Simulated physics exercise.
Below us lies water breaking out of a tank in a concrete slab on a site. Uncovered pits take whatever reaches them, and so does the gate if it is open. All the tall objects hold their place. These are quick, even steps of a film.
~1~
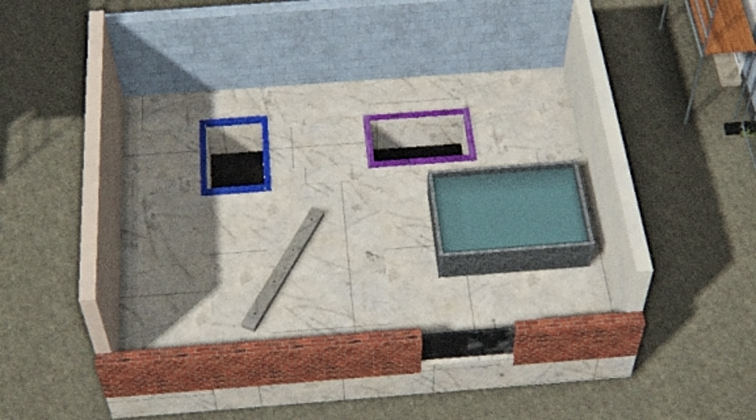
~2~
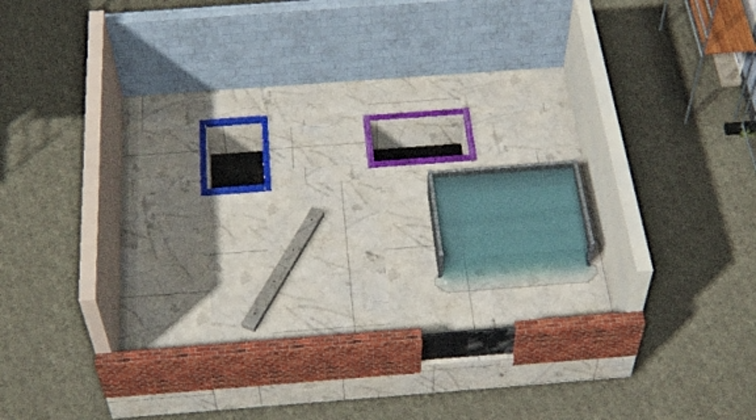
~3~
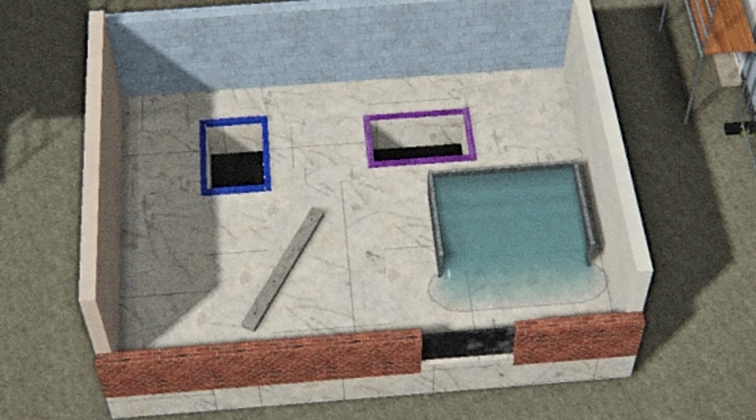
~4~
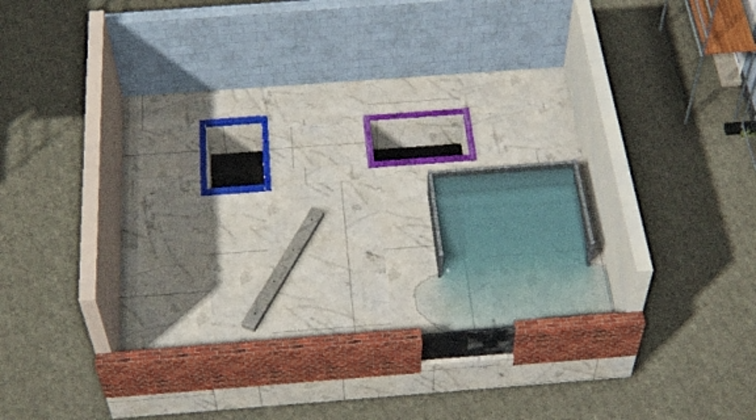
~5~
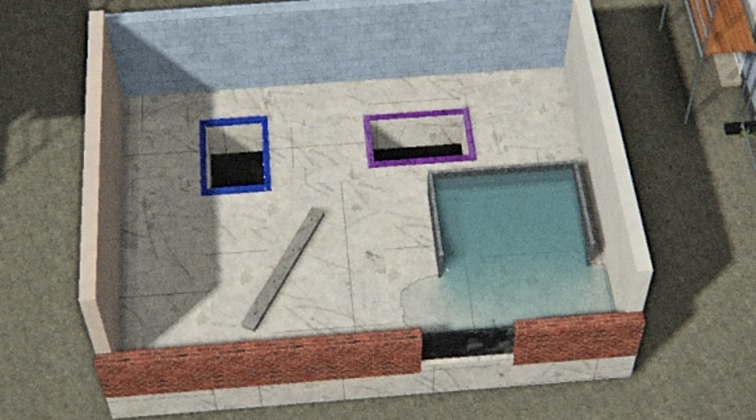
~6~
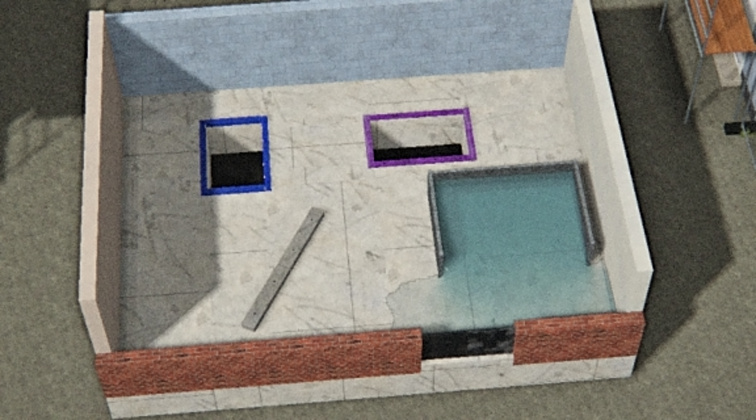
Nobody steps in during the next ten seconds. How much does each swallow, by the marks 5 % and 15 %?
In the end: The gate takes less than 5 %; the blue pit takes less than 5 %; the purple pit takes less than 5 %.
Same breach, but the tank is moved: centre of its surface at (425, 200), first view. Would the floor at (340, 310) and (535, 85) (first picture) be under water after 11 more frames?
In turn: Flooded, not flooded.
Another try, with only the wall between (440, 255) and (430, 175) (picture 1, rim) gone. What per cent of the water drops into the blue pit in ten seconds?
Roughly, in per cent: Blue 14.
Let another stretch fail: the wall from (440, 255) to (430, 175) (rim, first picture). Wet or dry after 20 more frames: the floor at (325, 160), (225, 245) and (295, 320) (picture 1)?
In that order: Wet, awash, flooded.
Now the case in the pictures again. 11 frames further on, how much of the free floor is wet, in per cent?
Close to 20 %.
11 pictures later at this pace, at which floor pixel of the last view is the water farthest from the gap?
Near (232, 367).
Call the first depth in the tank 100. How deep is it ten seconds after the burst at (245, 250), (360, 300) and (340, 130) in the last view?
Roughly 4, 12 and 8 per cent, in turn.
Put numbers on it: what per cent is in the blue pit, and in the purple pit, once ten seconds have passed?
In turn 0 and 0 per cent.
A moment on, water covers 15 % of the floor; the gate 0 %, the blue pit 0 %, the purple pit 0 %.
Next, water covers 20 % of the floor; the gate 0 %, the blue pit 0 %, the purple pit 0 %.
Then, water covers 40 % of the floor; the gate 0 %, the blue pit 0 %, the purple pit 0 %.
Later, water covers 65 % of the floor; the gate 0 %, the blue pit 0 %, the purple pit 0 %.
In the end, water covers 95 % of the floor; the gate 0 %, the blue pit 0 %, the purple pit 0 %.
